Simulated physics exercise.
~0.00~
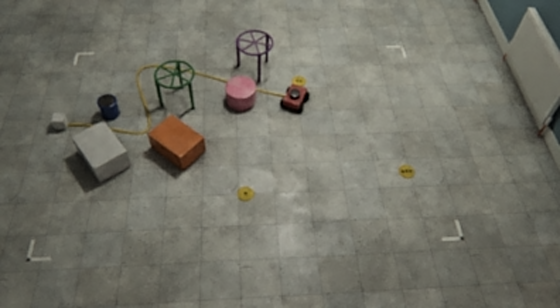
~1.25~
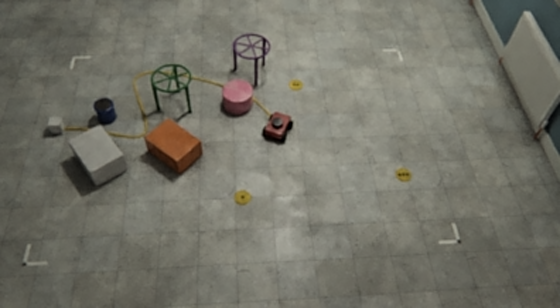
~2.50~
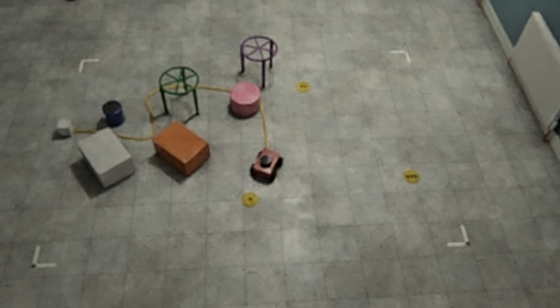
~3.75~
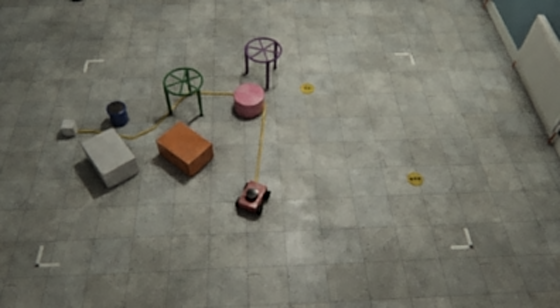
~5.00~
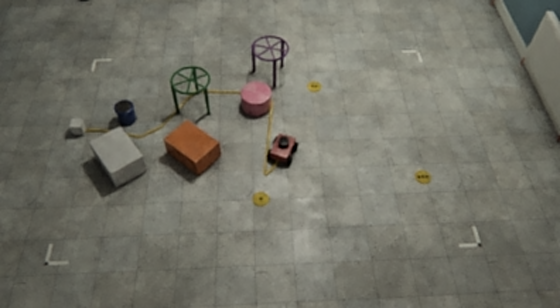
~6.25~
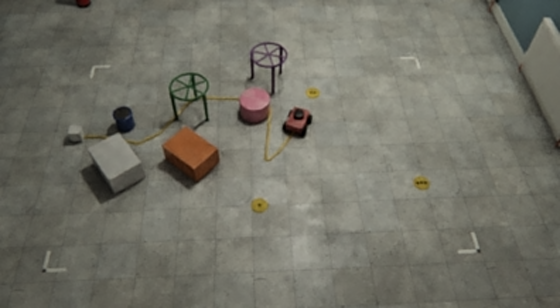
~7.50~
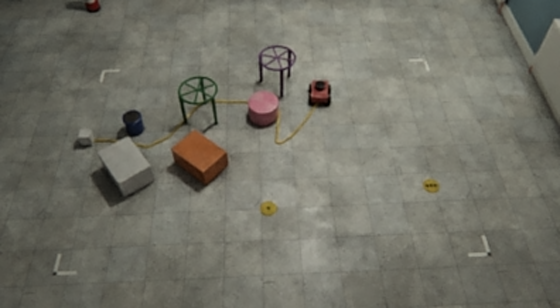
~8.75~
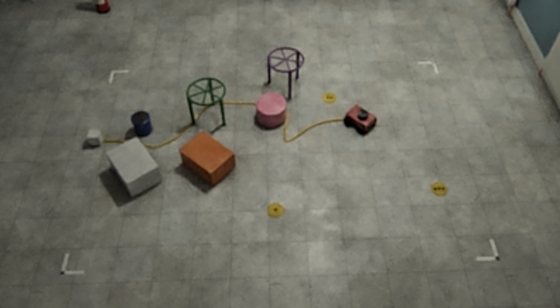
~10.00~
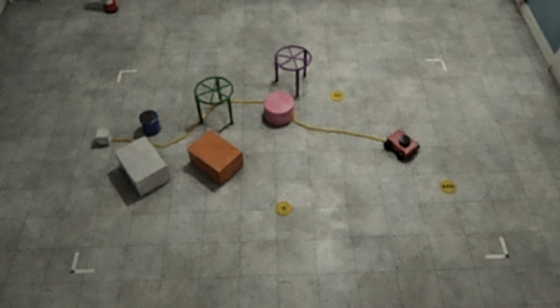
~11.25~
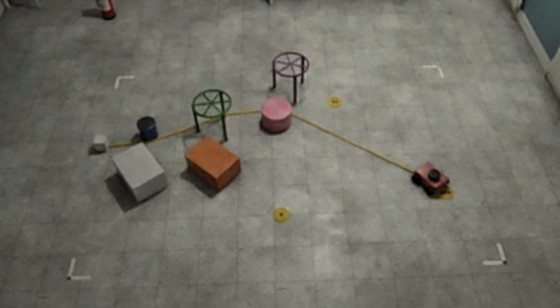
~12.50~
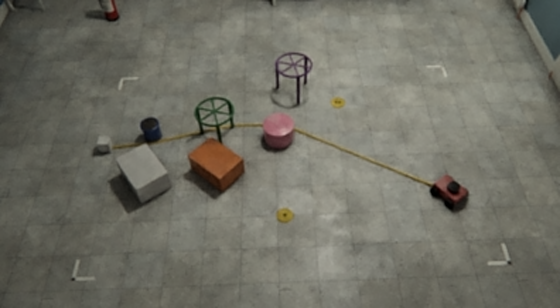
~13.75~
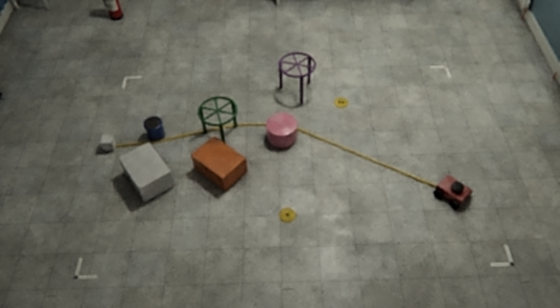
In the video, a small red cart trailing a yellow cord drives down a tiled floor past stools, a pink tub and crates, then back up and off to the lower right, where the cord pulls taut, shifting the green stool and pink tub slightly before the cart stops.
